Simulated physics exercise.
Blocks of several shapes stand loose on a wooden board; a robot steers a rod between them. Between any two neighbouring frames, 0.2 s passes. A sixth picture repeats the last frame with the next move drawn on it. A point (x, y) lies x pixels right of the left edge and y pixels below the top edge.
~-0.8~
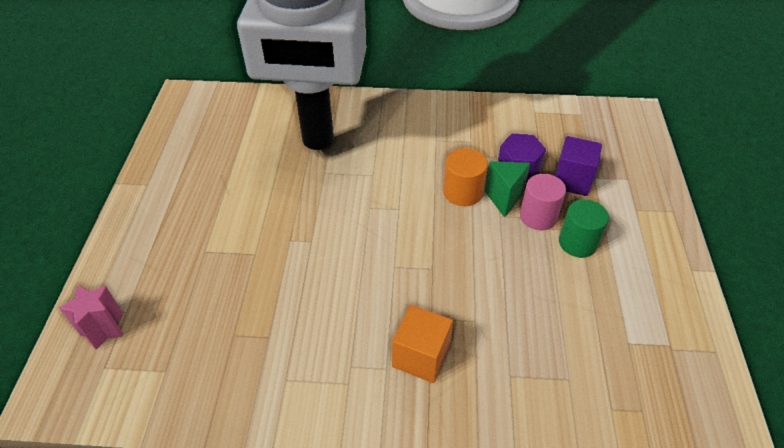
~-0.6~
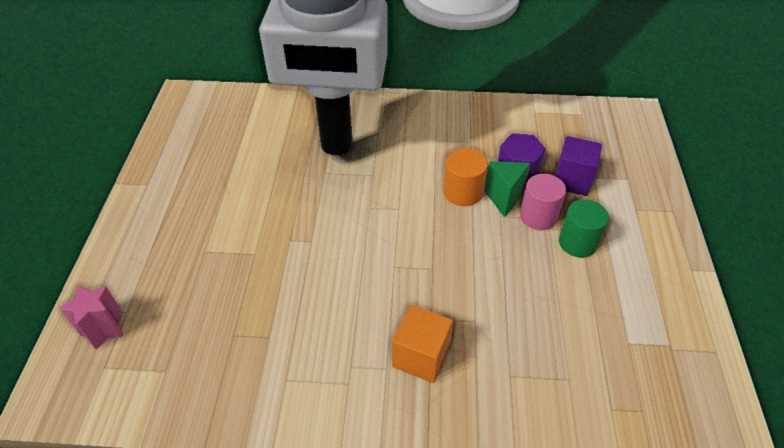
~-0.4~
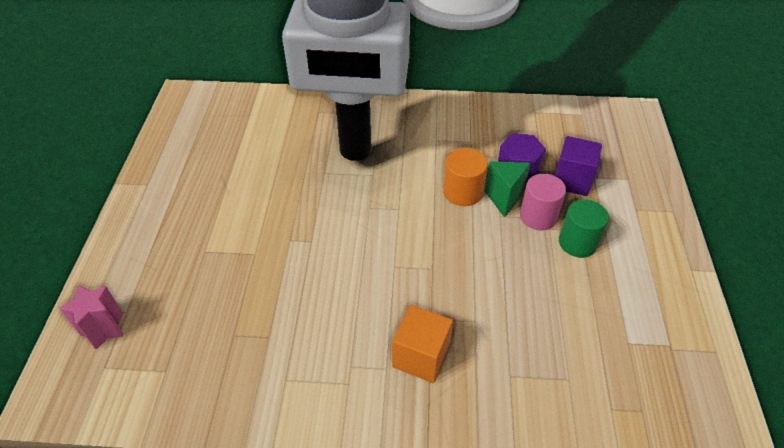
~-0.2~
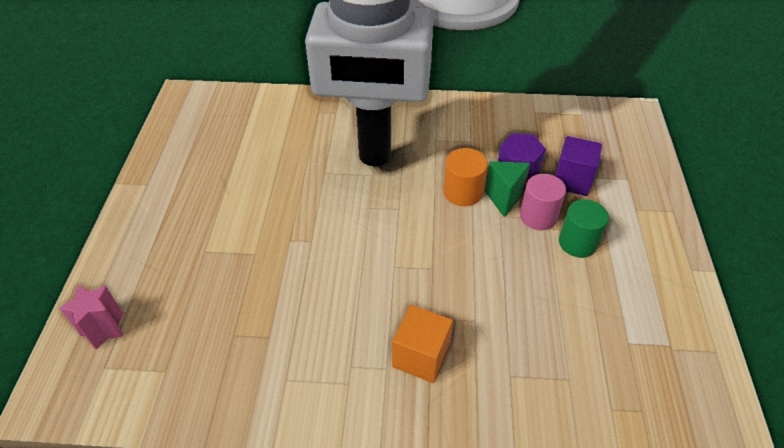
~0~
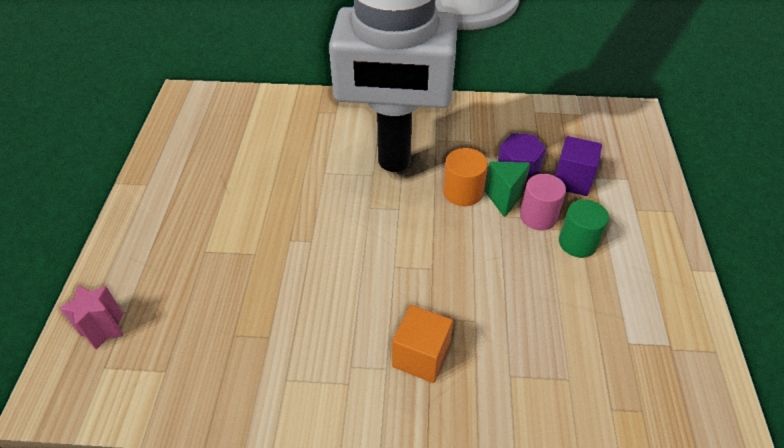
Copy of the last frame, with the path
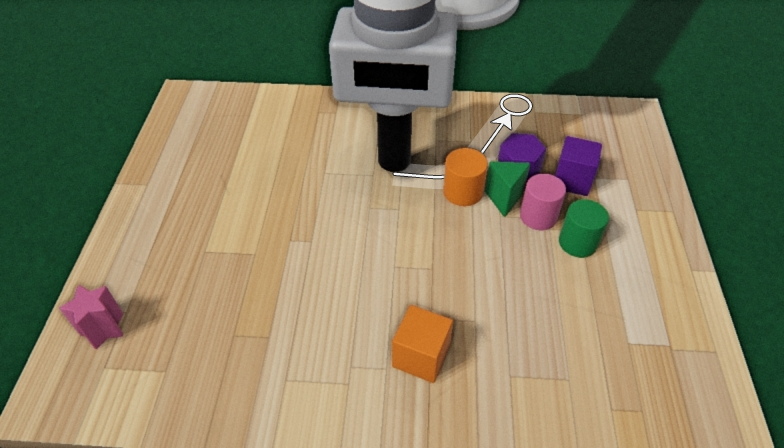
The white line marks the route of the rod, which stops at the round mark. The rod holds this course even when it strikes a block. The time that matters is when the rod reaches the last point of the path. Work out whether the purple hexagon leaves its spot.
It stays put.
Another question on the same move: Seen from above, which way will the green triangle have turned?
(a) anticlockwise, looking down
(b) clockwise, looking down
Correct choice: B.
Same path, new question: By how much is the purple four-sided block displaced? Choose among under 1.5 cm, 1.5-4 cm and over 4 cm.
I'd go with under 1.5 cm for this block.
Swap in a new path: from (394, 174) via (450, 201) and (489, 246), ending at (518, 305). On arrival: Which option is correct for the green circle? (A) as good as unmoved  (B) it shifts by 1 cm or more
A (as good as unmoved)
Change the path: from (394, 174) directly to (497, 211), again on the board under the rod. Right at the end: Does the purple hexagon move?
Yes - that is the case.
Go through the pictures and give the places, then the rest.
In the first frame, tip of the rod (318, 140), middles of tops, orange circle (467, 162), green triangle (510, 170), purple hexagon (524, 146), purple four-sided block (582, 150).
In the second frame, rod (337, 145), nothing pushed.
In the third frame, rod (356, 150), nothing pushed.
In the fourth frame, rod (375, 156), nothing pushed.
In the fifth frame, rod (394, 161), orange circle (467, 162), green triangle (510, 170), purple hexagon (524, 146), purple four-sided block (582, 150).
The line goes from (394, 174) over (458, 174) and (492, 139) to (516, 105).
The first path, step by step. One third of the way, rod (460, 161); orange circle (485, 166); green triangle (521, 171), turned 20° clockwise.
Two thirds of the way, rod (494, 126); orange circle (485, 166); green triangle (521, 171), turned 20° clockwise.
At the end, rod (519, 92); orange circle (485, 166); green triangle (521, 171), turned 20° clockwise; purple hexagon unmoved; purple four-sided block unmoved.
